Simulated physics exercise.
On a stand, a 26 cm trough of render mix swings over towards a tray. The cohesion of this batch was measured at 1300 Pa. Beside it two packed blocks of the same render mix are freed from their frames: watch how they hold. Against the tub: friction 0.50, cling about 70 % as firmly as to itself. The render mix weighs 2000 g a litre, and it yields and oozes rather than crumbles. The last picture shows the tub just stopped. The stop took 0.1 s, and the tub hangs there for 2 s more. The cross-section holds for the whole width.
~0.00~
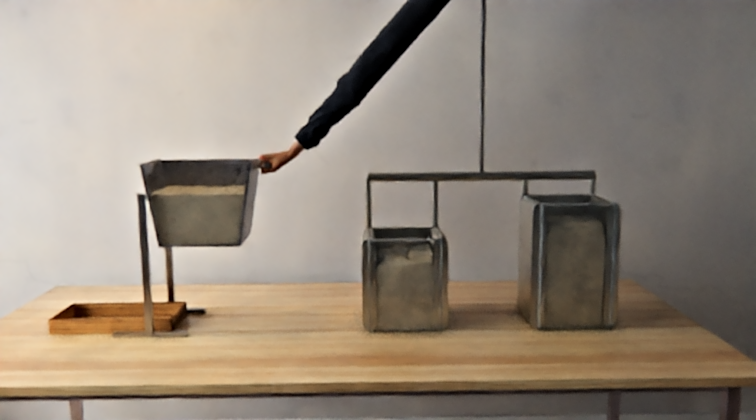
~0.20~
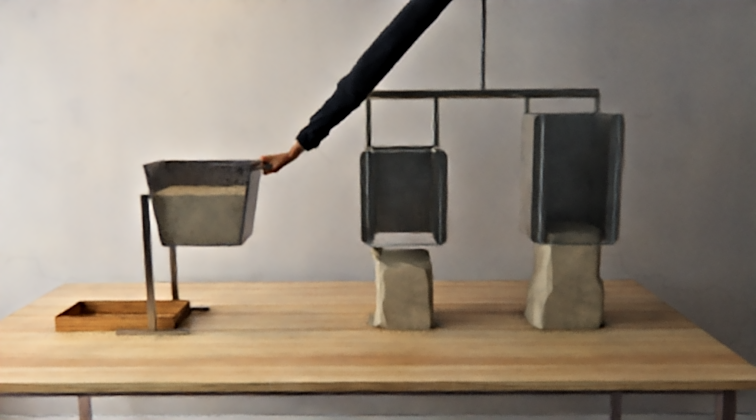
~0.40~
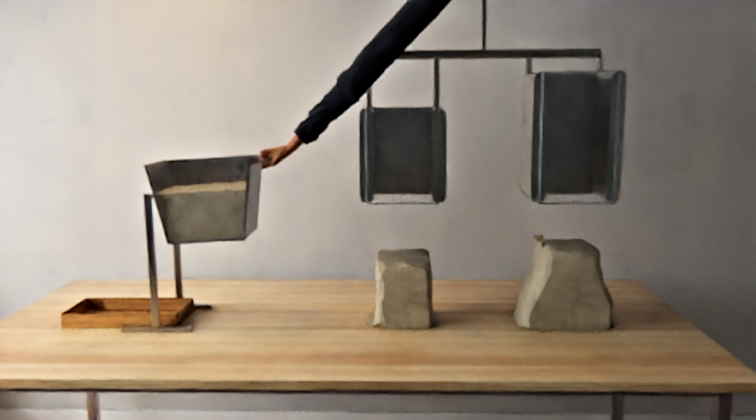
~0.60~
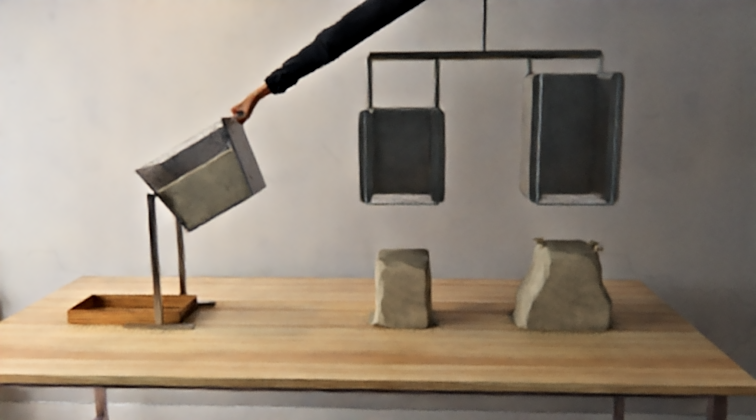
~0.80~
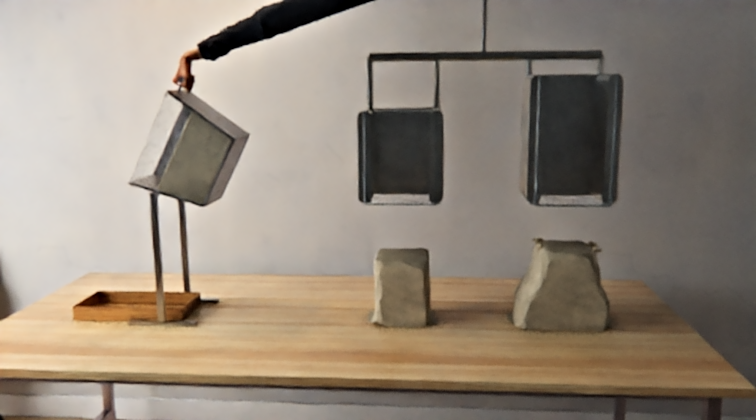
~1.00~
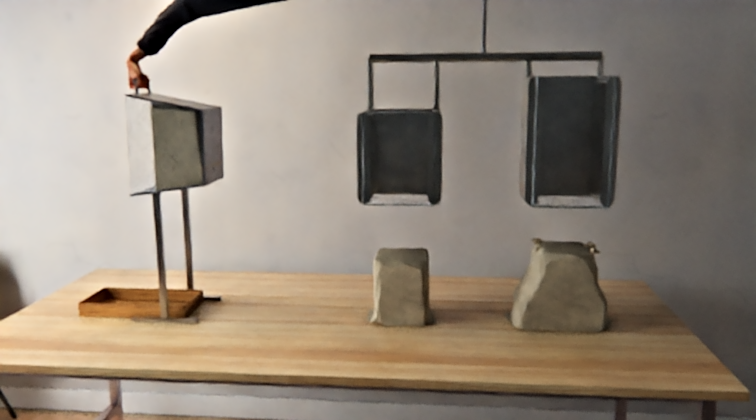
At first, a hand grips the rim of an upright tub of grey-beige mix on a stand at left, while two metal boxes rise off two blocks of similar material. The right block slumps and widens at its base as the left keeps its shape. Then the hand swings the tub leftward onto its side.
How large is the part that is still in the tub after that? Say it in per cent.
Close to 48 per cent.
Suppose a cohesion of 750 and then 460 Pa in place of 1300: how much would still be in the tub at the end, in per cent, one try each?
In that order: 50 %, 45 %.
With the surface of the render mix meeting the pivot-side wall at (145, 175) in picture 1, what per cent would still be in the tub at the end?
Then about 40 %.
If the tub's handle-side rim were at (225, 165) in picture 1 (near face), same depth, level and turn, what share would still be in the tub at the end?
It would be near 100 %.
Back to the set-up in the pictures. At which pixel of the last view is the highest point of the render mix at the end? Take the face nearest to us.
Near (171, 150).
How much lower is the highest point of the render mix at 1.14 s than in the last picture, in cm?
Some 4 cm.
By 1.14 s, the tub is at 89 degrees and holds 100 %.
By 1.31 s, the tub is at 89 degrees and holds 96 %.
By 1.48 s, the tub is at 89 degrees and holds 84 %.
By 1.65 s, the tub is at 89 degrees and holds 76 %.
By 3.00 s, at the end, the tub is at 89 degrees and holds 48 %.
